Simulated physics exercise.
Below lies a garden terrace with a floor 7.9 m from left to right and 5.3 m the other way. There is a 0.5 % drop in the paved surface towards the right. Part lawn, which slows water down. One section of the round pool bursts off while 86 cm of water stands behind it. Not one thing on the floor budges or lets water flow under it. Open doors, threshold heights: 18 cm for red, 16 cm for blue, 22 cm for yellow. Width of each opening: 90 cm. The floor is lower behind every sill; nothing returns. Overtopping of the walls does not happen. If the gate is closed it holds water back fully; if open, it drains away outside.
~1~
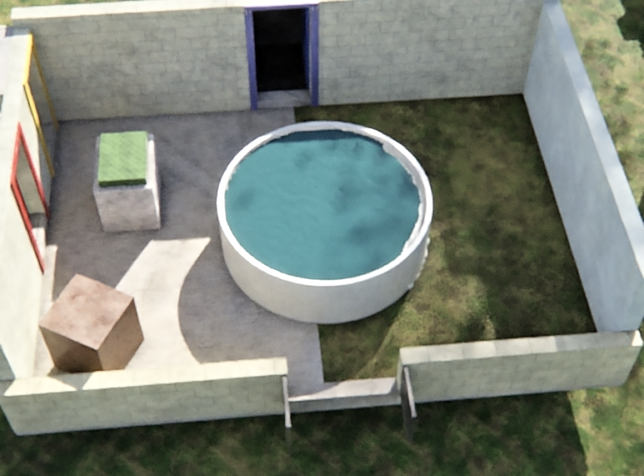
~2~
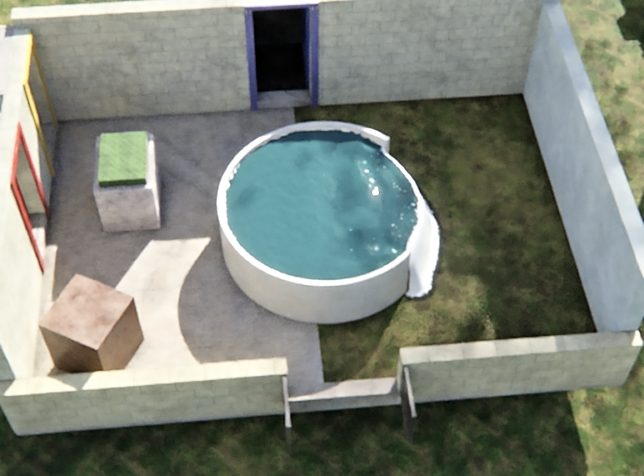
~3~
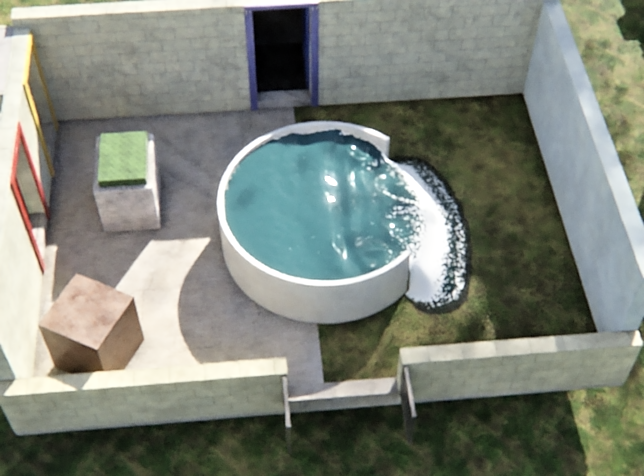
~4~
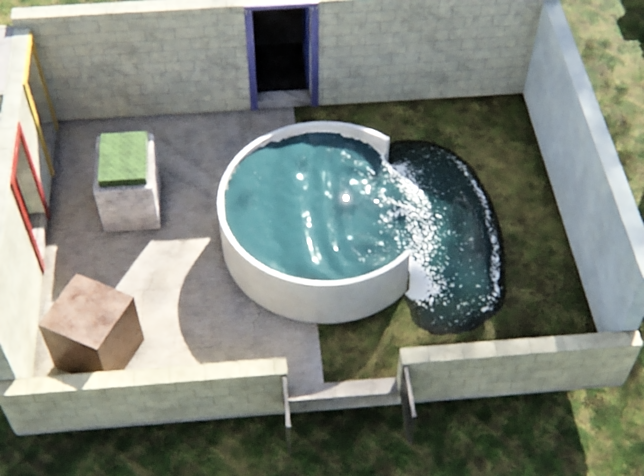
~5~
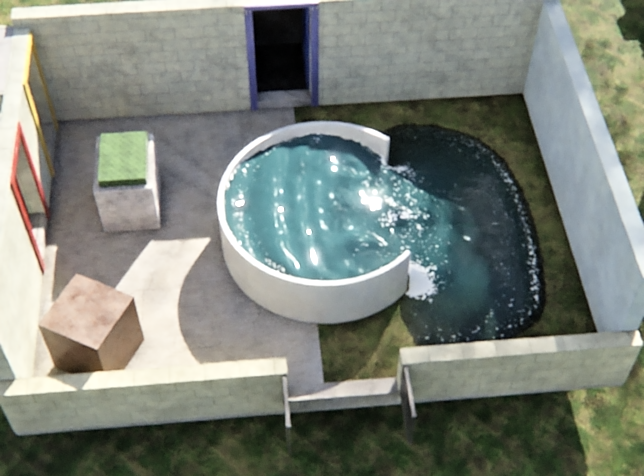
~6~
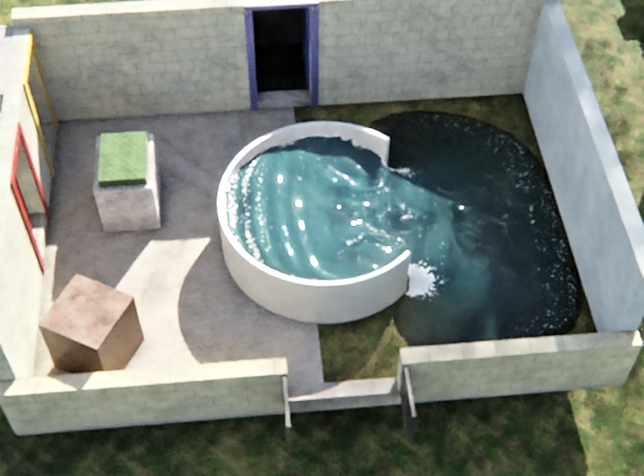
Water bursting through the right side of a round white pool and spreading in a dark sheet across the walled lawn.
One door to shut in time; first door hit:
The blue one.
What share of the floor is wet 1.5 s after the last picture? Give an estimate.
Some 40 per cent of it.
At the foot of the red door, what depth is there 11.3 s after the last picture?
I'd put it at around 10.5 cm deep.
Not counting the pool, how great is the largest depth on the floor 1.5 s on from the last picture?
Some 59 cm deep.
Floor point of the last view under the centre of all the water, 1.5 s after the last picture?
Roughly (427, 232).
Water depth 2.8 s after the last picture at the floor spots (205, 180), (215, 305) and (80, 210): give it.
Close to 0, 0 and 0 centimetres.
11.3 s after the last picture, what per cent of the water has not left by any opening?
Still there: Roughly 88 %.
A moment later water covers 40 % of the floor and is deepest (56 cm) near (556, 230); red door not reached, blue door not reached, yellow door not reached.
Soon after water covers 40 % of the floor and is deepest (59 cm) near (593, 350); red door not reached, blue door not reached, yellow door not reached.
Next water covers 55 % of the floor and is deepest (39 cm) near (506, 99); red door not reached, blue door reached 2.5 s after the last picture, yellow door not reached.
Later on water covers 100 % of the floor and is deepest (23 cm) near (58, 126); red door reached 5.1 s after the last picture, blue door reached 2.5 s after the last picture, yellow door reached 4.3 s after the last picture.
At the end water covers 100 % of the floor and is deepest (18 cm) near (204, 283); red door reached 5.1 s after the last picture, blue door reached 2.5 s after the last picture, yellow door reached 4.3 s after the last picture.
